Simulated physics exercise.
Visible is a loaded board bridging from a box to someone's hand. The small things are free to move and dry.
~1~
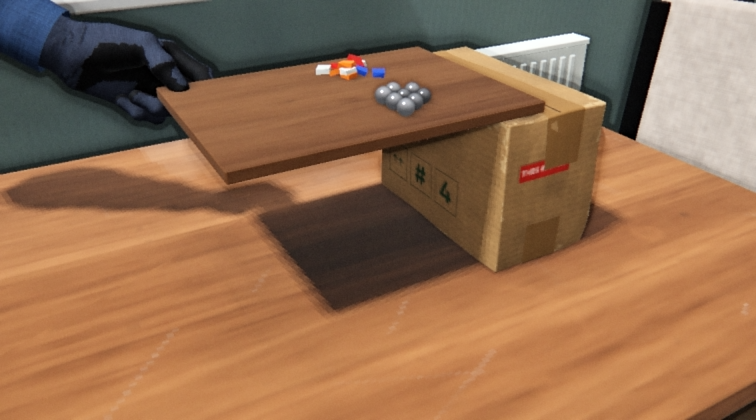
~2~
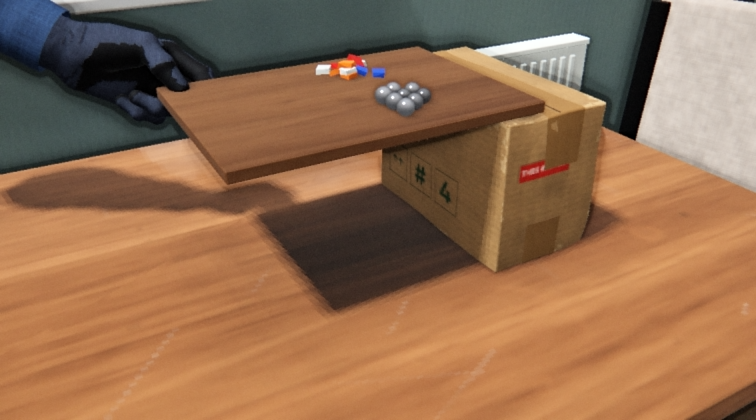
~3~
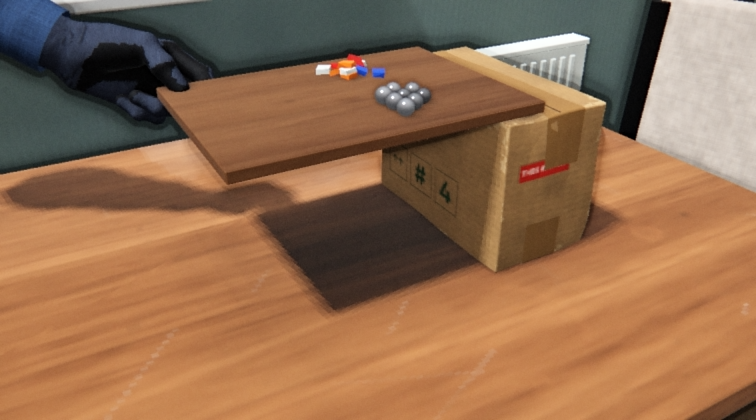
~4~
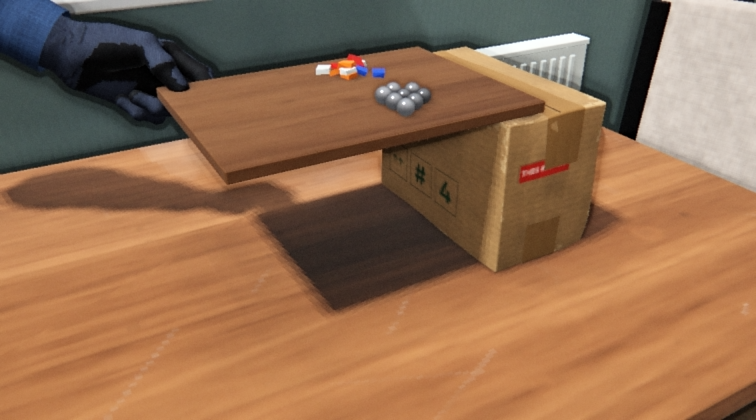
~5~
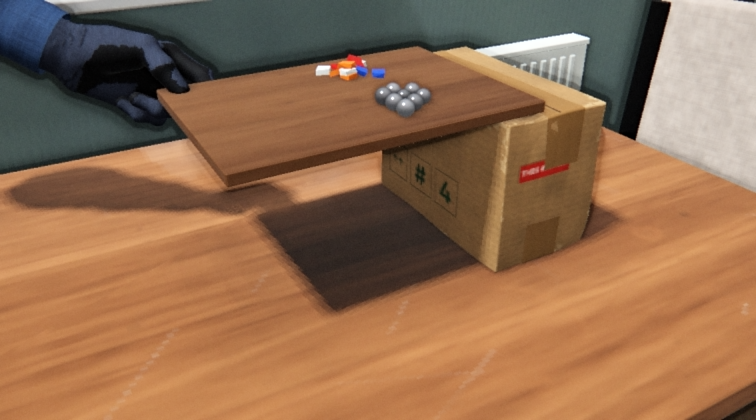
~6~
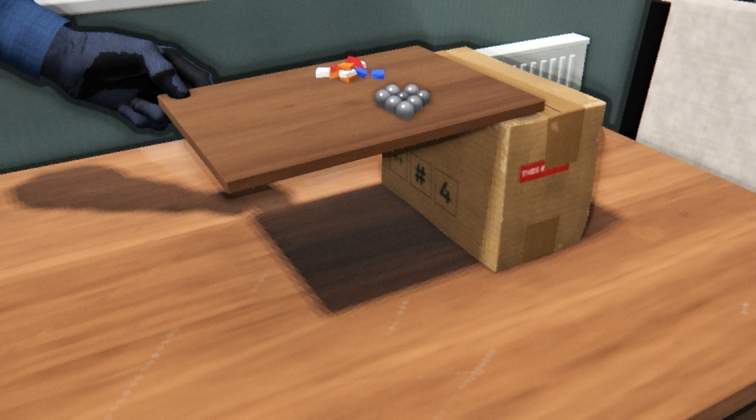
Wooden board held at its left end by a gloved hand dipping very slightly, steel balls and colourful bits staying still on top.
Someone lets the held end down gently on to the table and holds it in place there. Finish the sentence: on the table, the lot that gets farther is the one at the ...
... front.
Then, 0.44 s later than the last frame, board sloping at 12°; front lot every one still on the board; back lot every one still on the board.
Then, 1.00 s later than the last frame, board sloping at 26°; front lot mostly up to a board's length out; back lot every one still on the board.
Then, 1.61 s later than the last frame, board sloping at 39°; front lot mostly more than two board lengths out; back lot mostly at the foot of the board.
When it is over, board resting at 39°; front lot mostly more than two board lengths out, the larger part gone off the table; back lot mostly at the foot of the board; the front lot has gone farther.
